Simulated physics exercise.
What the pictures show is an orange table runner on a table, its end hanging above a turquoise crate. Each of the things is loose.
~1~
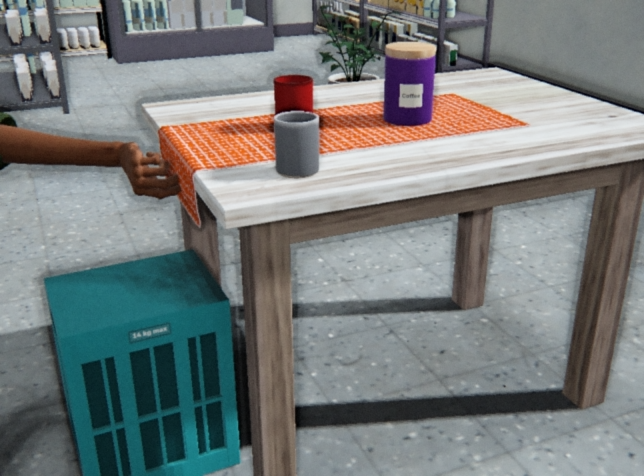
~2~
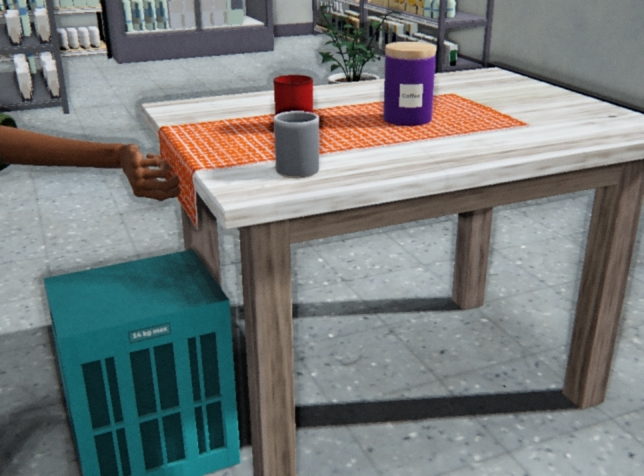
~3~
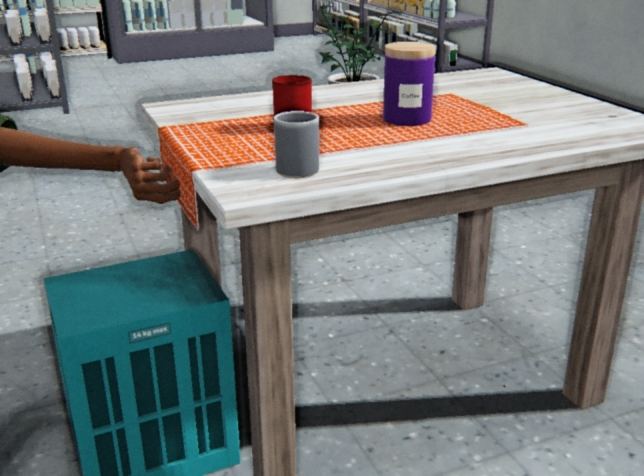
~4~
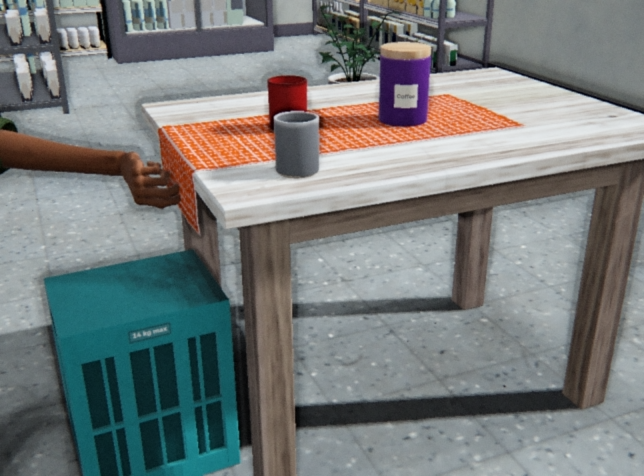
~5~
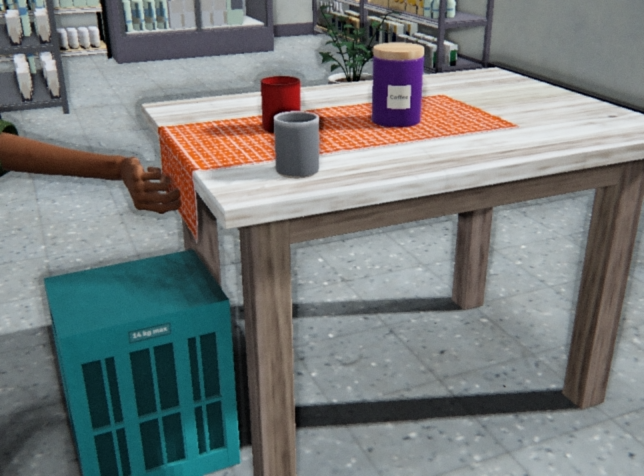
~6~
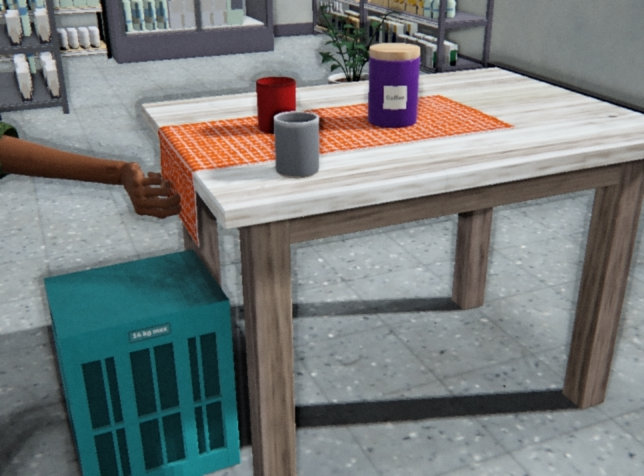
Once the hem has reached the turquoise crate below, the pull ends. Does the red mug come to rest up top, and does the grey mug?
One by one: The red mug does; the grey mug does.
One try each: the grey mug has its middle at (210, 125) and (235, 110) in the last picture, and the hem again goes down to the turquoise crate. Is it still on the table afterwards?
First try: It comes down; second try: It comes down.
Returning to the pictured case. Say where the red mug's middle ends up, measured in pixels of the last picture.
I'd mark it close to (213, 112).
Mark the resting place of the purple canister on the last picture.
End position: (334, 91).
Then, 0.30 s past the final frame, hem going down; red mug carried along near (254, 108); grey mug still.
Then, 0.62 s past the final frame, hem on the crate; red mug carried along near (224, 111); grey mug still.
When it is over, hem on the crate; red mug carried along near (213, 112); grey mug still. The red mug remains up there and the grey mug keeps clear of the edge.
